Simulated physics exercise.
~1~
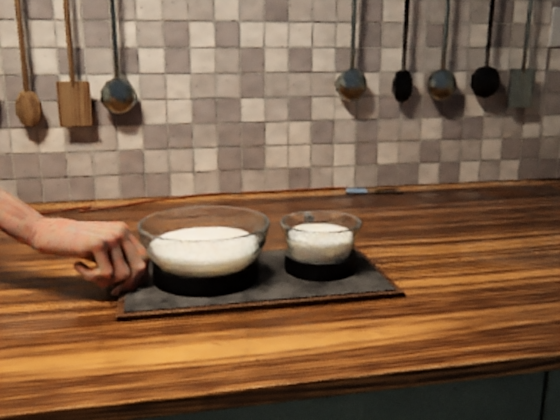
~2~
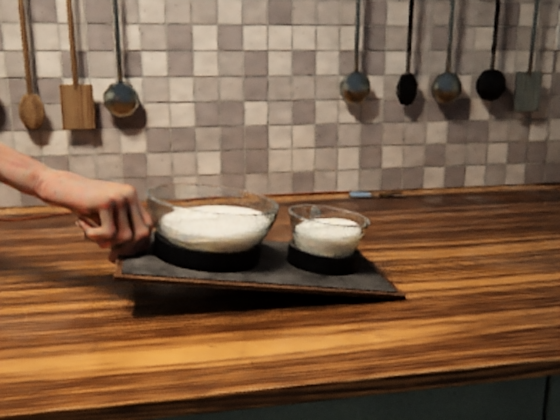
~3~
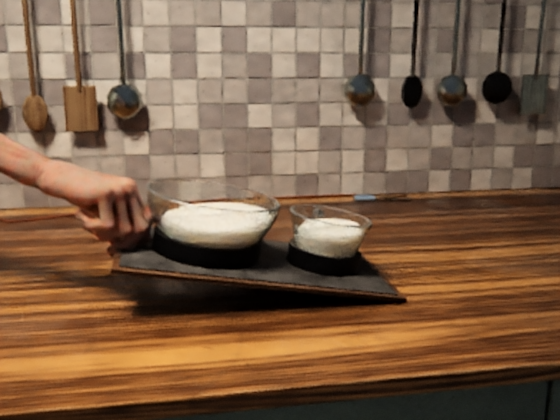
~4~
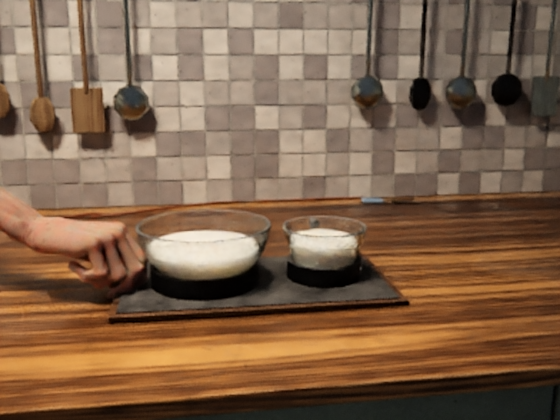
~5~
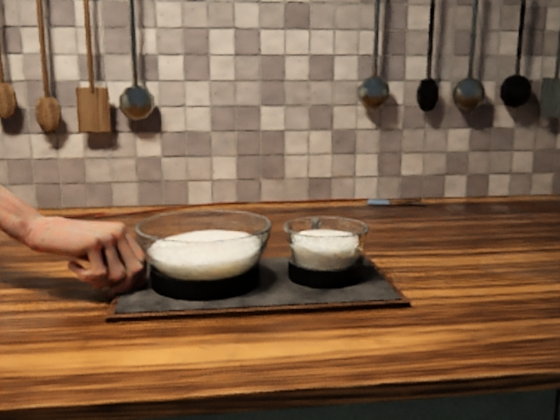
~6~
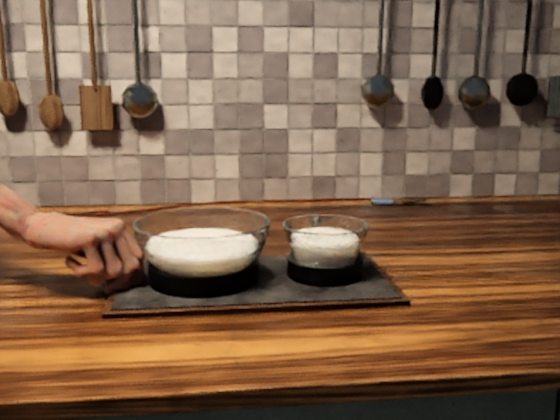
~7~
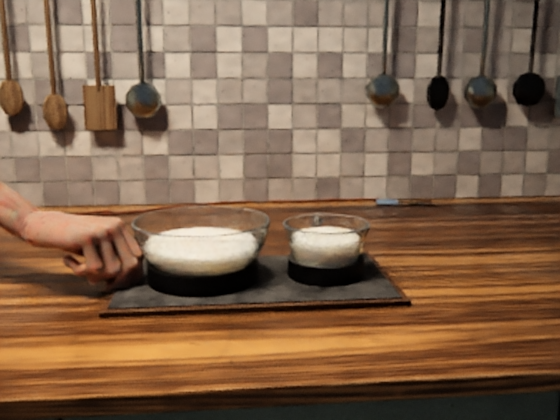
A dark tray, gripped at its left end by a hand, rests on a striped brown wooden counter, seen from the front and slightly above. It carries a wide clear bowl on the left and a smaller clear cup on the right, both holding white milk in black holders. Behind, utensils hang against grey and cream tiles. The hand raises the left end, tilting the tray gently down to the right, then lowers it flat again while the view drifts slightly sideways. Finally both vessels stand upright, still holding milk, with the bowl dry outside and the hand still at the tray.
